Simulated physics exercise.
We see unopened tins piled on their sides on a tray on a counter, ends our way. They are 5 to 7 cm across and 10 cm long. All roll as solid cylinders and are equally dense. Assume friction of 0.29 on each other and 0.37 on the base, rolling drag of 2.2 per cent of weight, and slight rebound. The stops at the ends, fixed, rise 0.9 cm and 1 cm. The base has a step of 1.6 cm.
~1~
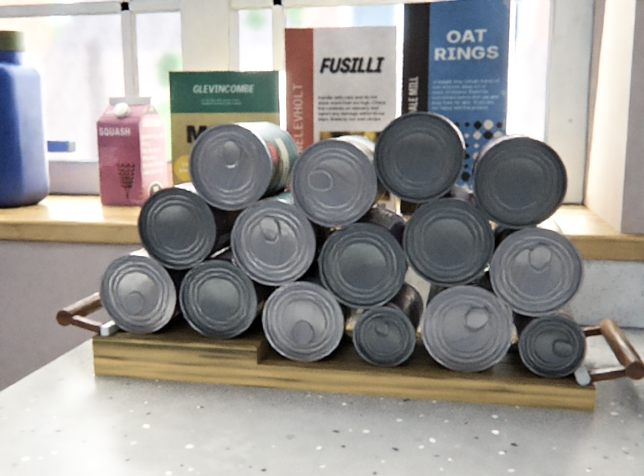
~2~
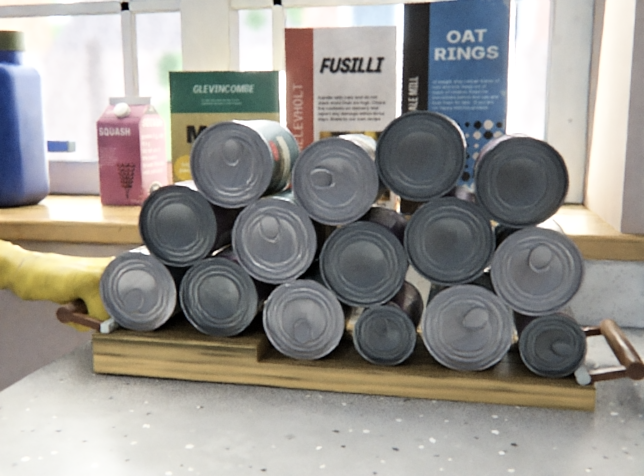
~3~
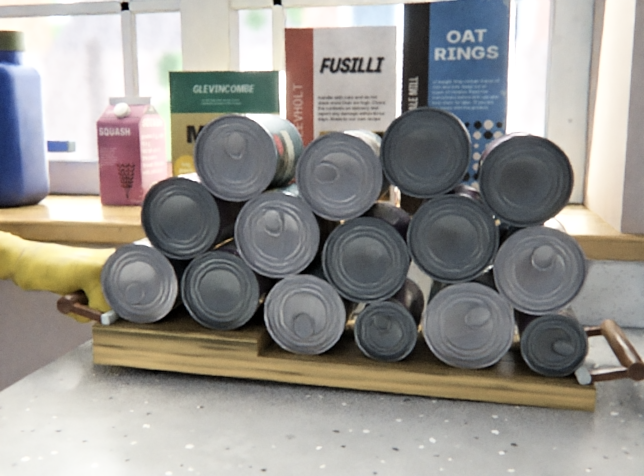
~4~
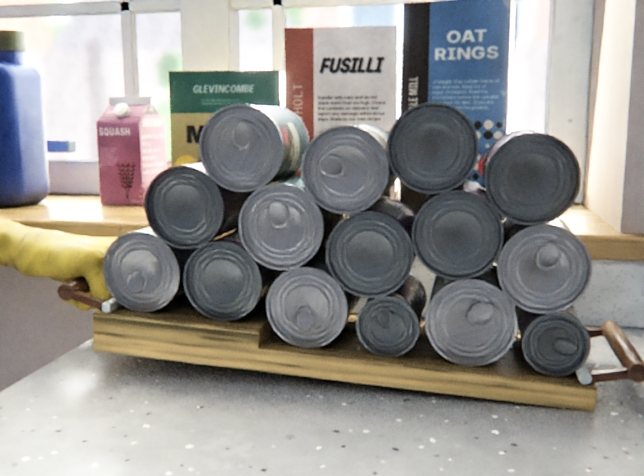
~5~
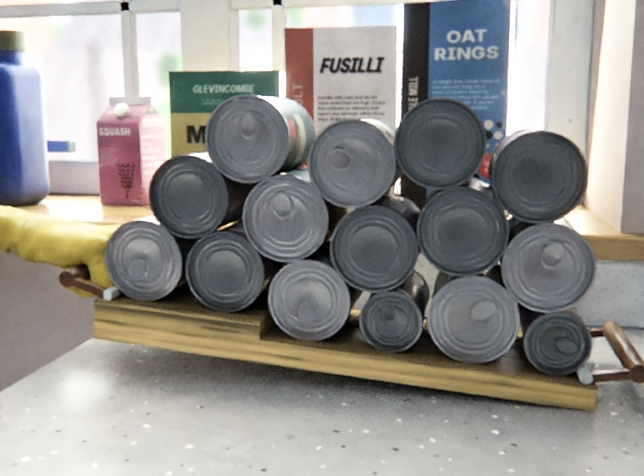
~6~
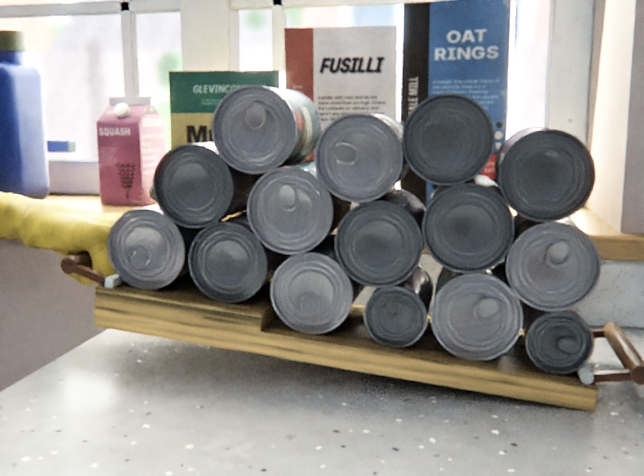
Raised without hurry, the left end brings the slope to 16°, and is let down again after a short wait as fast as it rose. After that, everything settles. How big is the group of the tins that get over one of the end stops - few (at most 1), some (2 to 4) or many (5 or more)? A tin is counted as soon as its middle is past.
Band: Many.
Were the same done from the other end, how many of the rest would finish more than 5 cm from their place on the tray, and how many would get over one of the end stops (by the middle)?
Shifted: 0; got out: 0.
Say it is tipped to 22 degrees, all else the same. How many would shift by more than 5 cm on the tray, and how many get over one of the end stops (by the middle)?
Counts: 15 then 13.
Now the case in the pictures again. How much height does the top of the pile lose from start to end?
About 8 cm.
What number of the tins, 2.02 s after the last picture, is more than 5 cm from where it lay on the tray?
The tally stands at 14 by that time.
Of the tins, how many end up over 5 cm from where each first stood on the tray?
Exactly 14 in total.
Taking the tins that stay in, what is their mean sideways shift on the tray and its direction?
Roughly 7 cm to the right.
Another 0.68 s on from the last picture, left end up 16°; 5 now displaced over 5 cm; 3 over the right round bar; the one last seen at (560, 343) in place (moves measured on the tray).
Another 1.28 s on from the last picture, left end up 10°; 12 now displaced over 5 cm; 6 over the right round bar; the one last seen at (560, 343) 4 cm right and 1.4 cm up.
Another 1.85 s on from the last picture, tray level; 14 now displaced over 5 cm; 7 over the right round bar; the one last seen at (560, 343) 15 cm right and 2 cm down.
Another 2.02 s on from the last picture, tray level; 14 now displaced over 5 cm; 7 over the right round bar; the one last seen at (560, 343) 19 cm right and 7 cm down.
All still, 2.5 s past the final picture, 14 moved over 5 cm; 7 over the right round bar; the one last seen at (560, 343) fallen off to the right; top of the pile 14 cm high, from 21 cm.
